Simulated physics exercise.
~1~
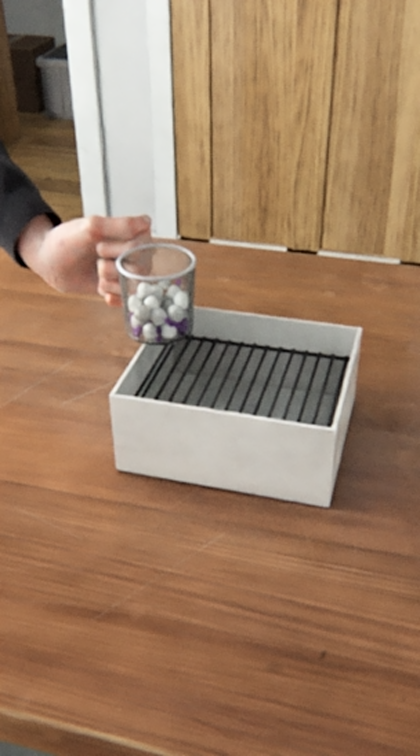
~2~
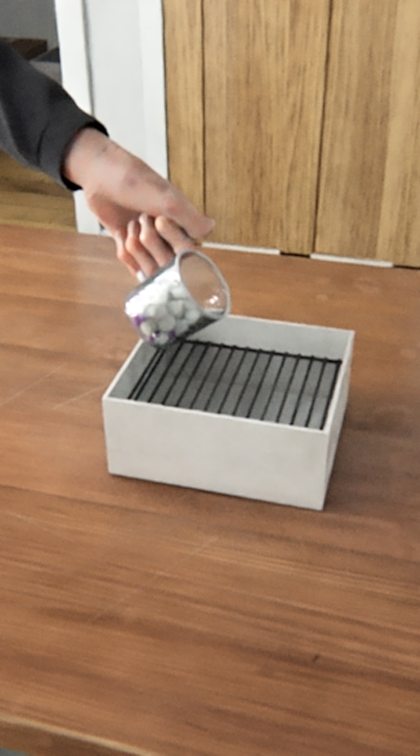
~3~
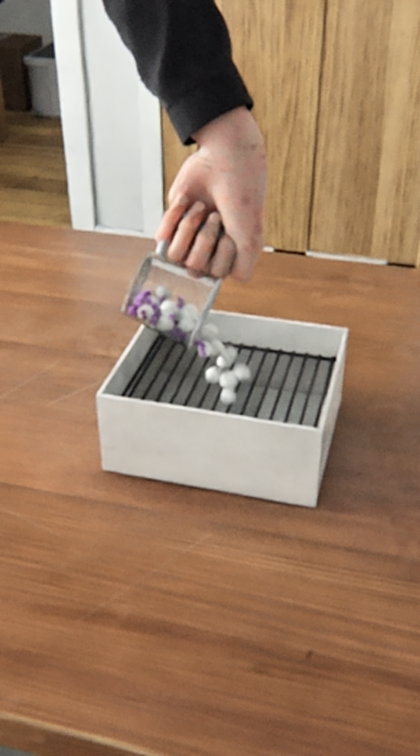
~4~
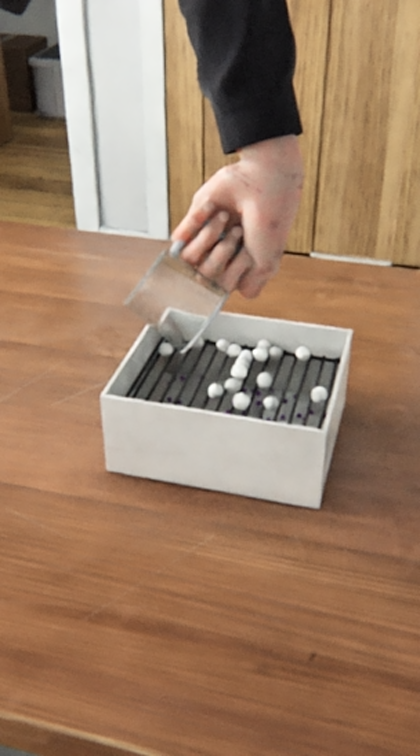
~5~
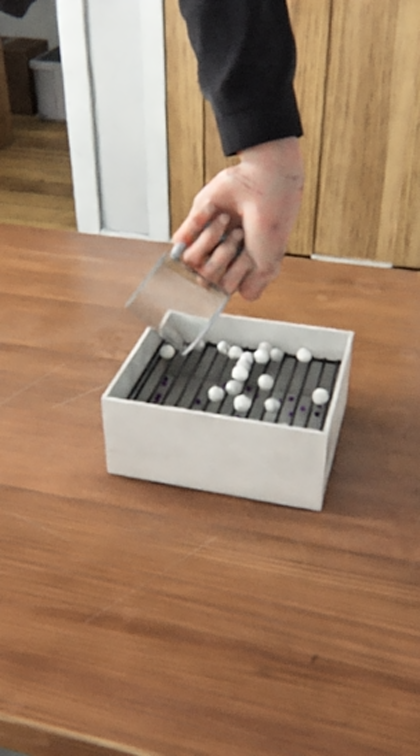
On a wooden table, a hand empties mixed beads onto a rack, which holds only white ones.
